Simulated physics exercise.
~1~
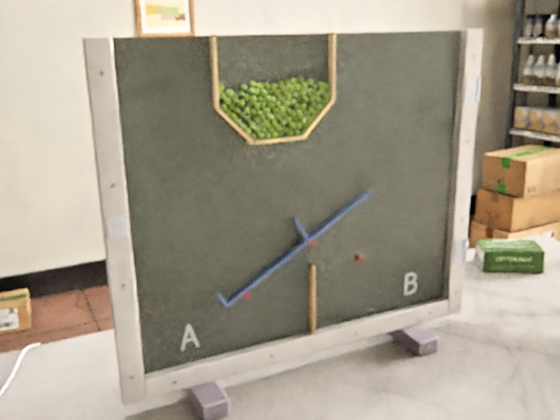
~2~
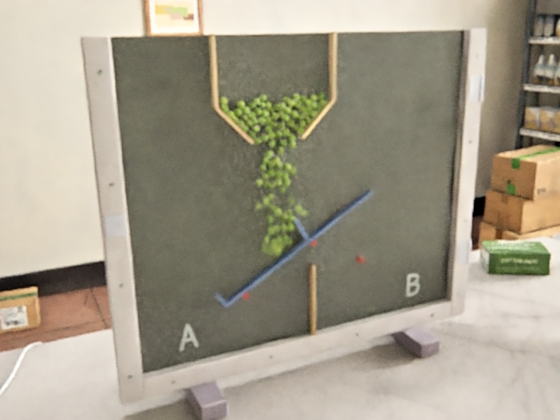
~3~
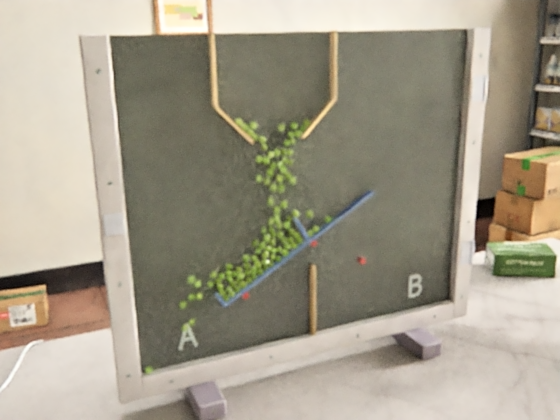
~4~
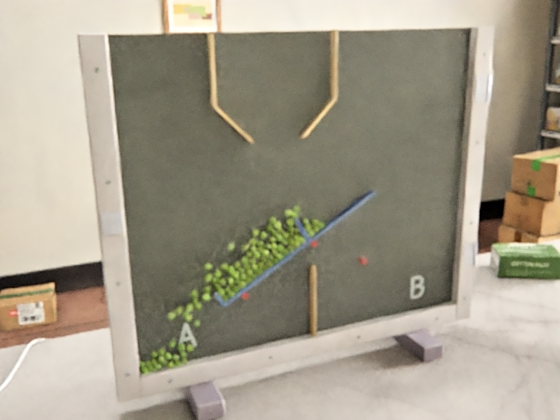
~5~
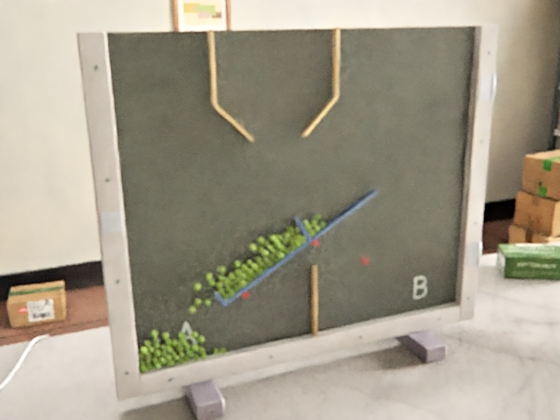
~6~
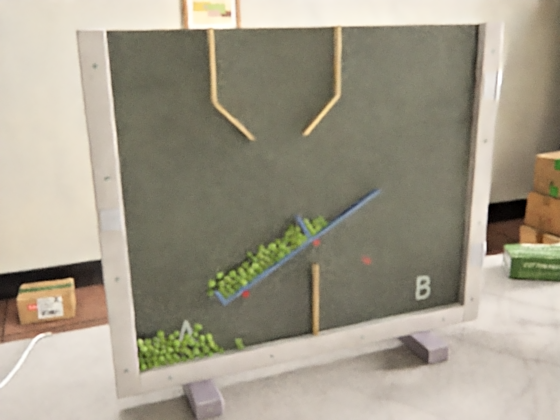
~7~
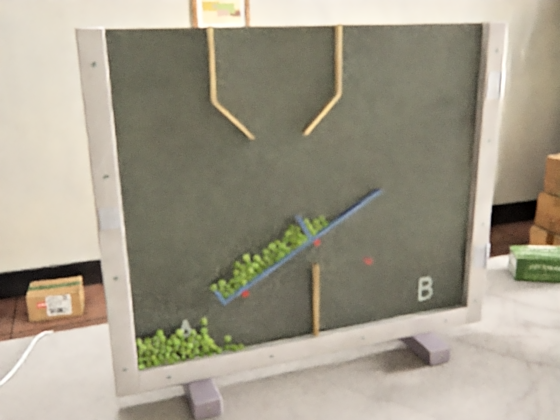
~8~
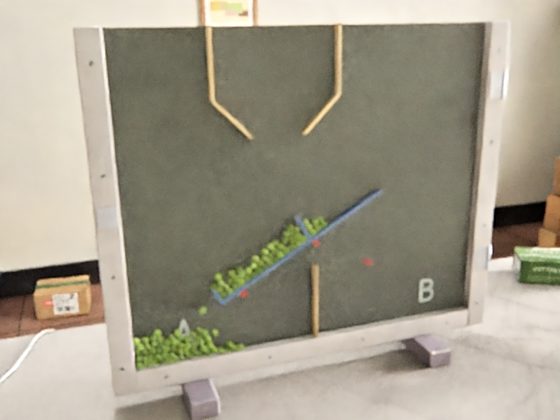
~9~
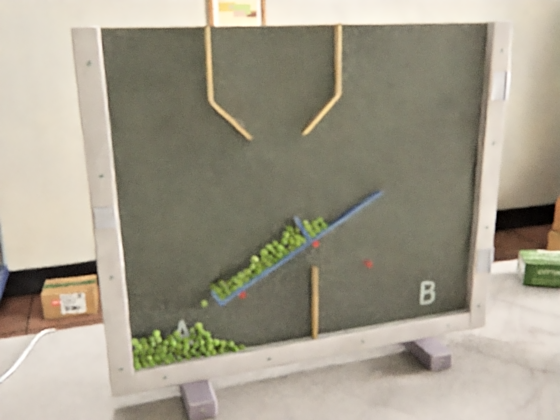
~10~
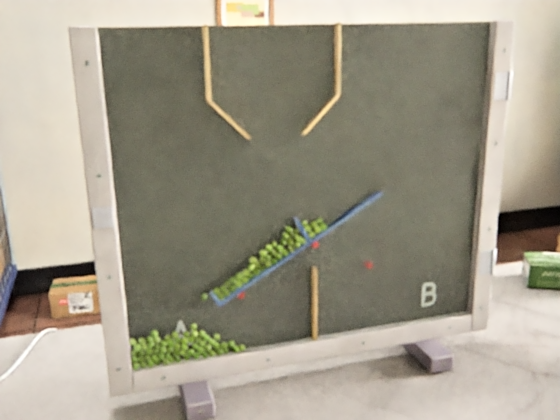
A dark upright case stood on a table as green peas poured from its hopper onto a tilted blue tray, then spilled off the left end into bin A, where most settled while the rest stayed on the tray and bin B remained empty.
